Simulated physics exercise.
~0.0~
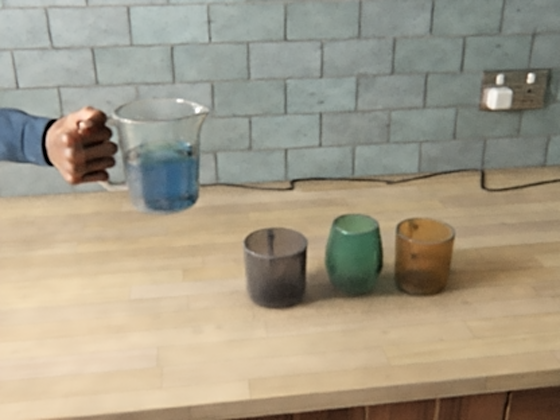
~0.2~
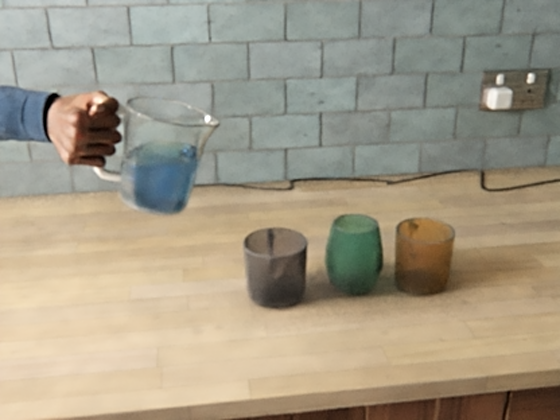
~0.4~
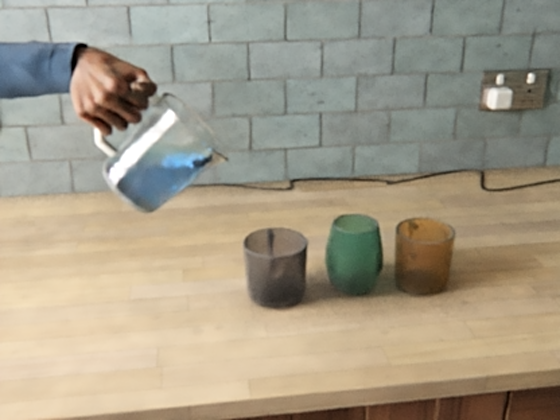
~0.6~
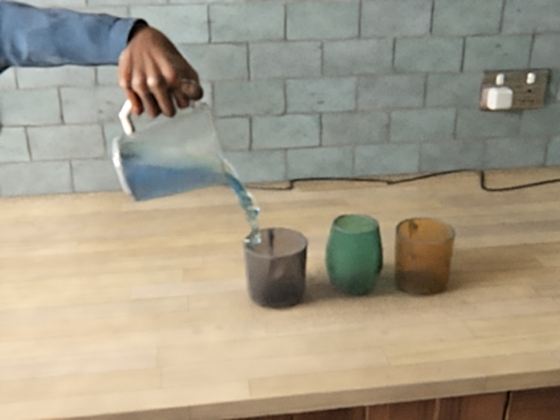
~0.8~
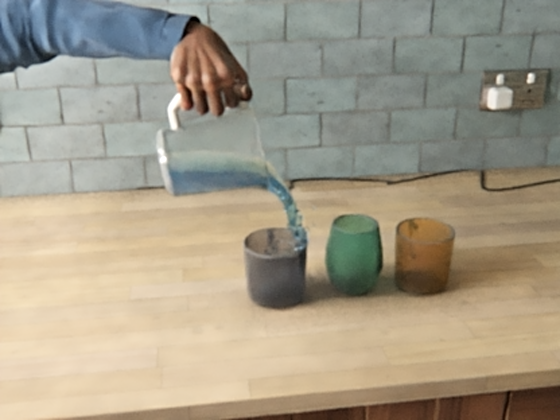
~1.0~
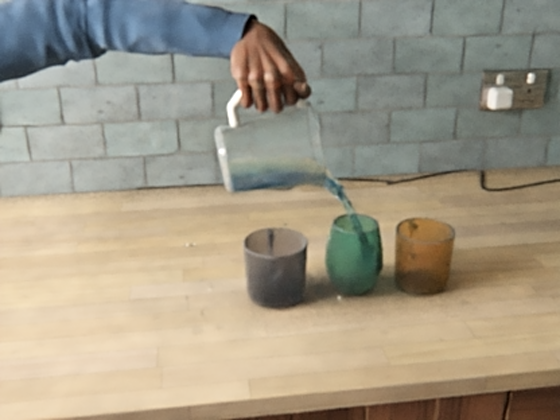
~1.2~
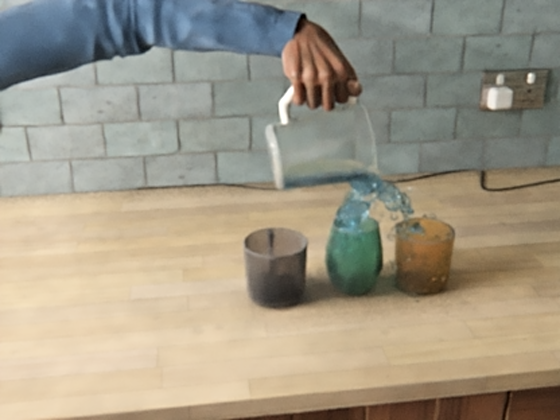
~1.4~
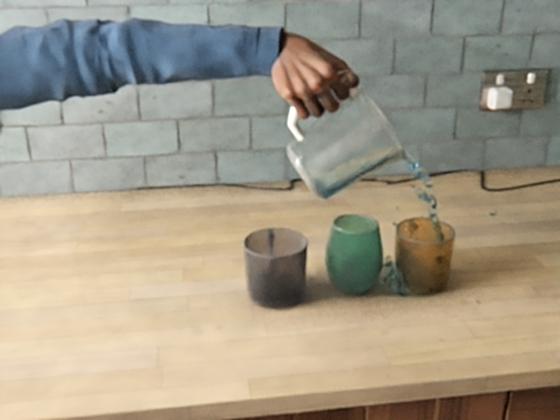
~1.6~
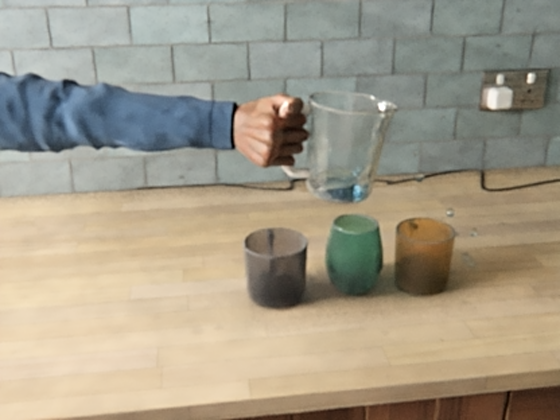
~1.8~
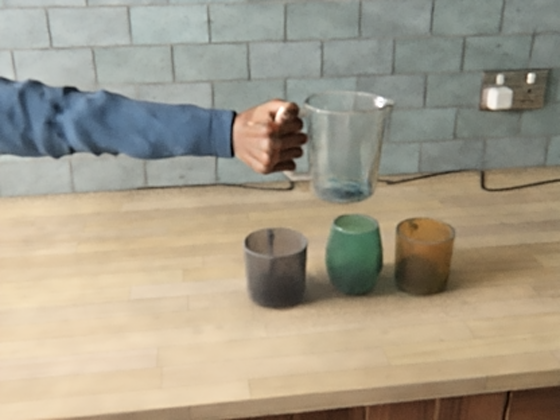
Blue water pouring from a glass jug as a hand sweeps it rightwards over three tumblers, some splashing, then righting it nearly empty.
